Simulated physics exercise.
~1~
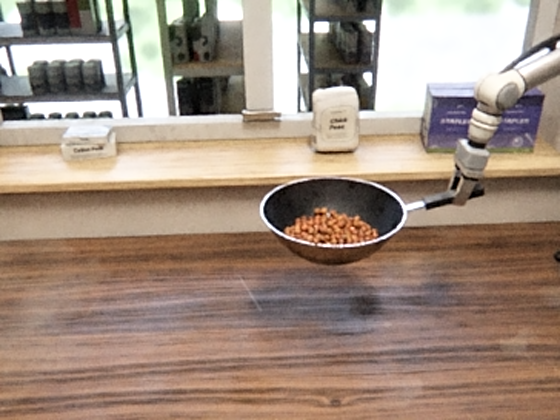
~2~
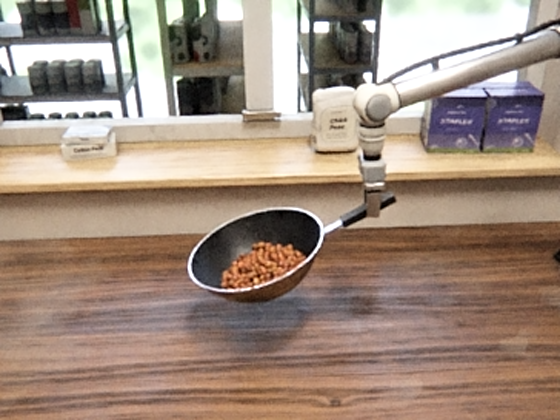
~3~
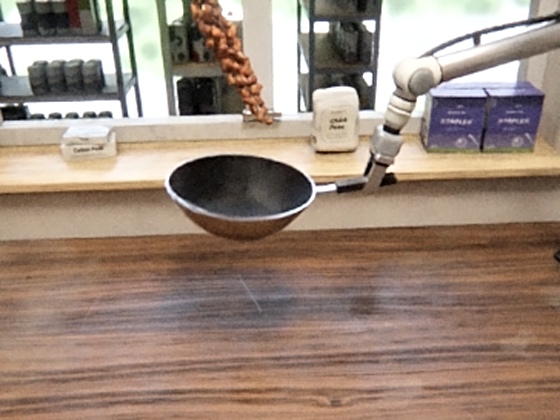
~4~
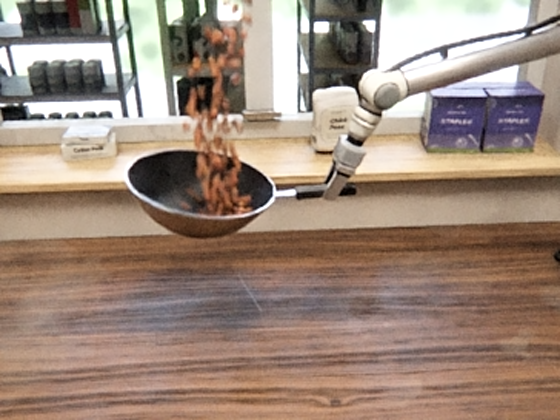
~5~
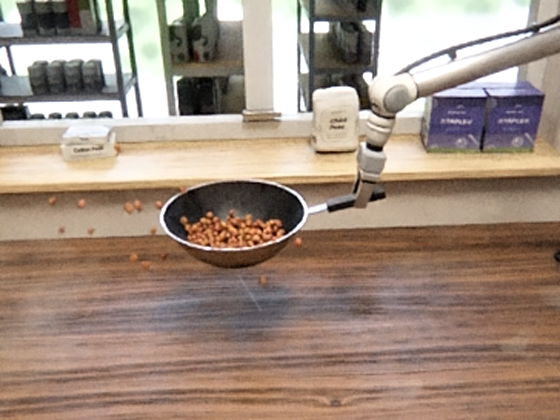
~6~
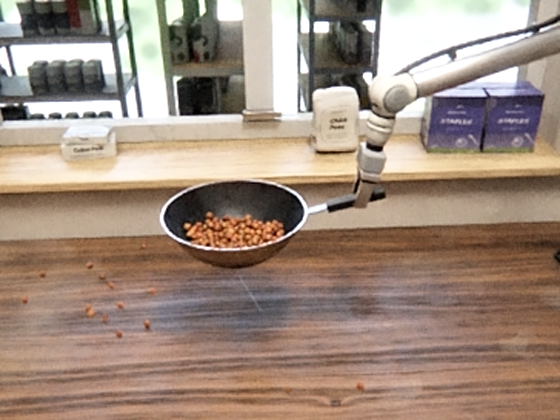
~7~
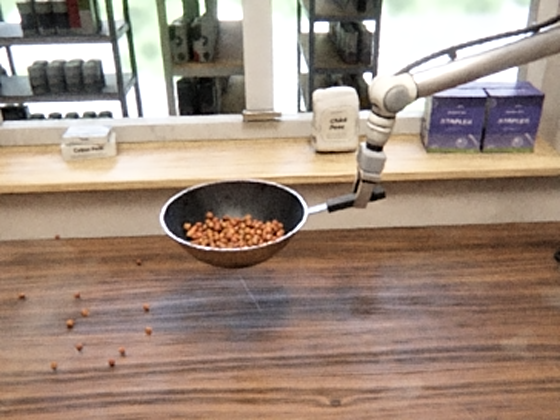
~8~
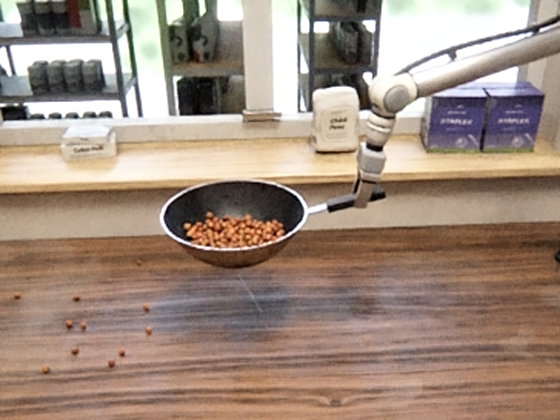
The clip shows a robot arm holding a dark wok of hazelnuts above a wooden table, swinging it left and tossing the nuts high into the air. Most drop back into the wok, while several spill and scatter on the table as the wok comes to rest level.
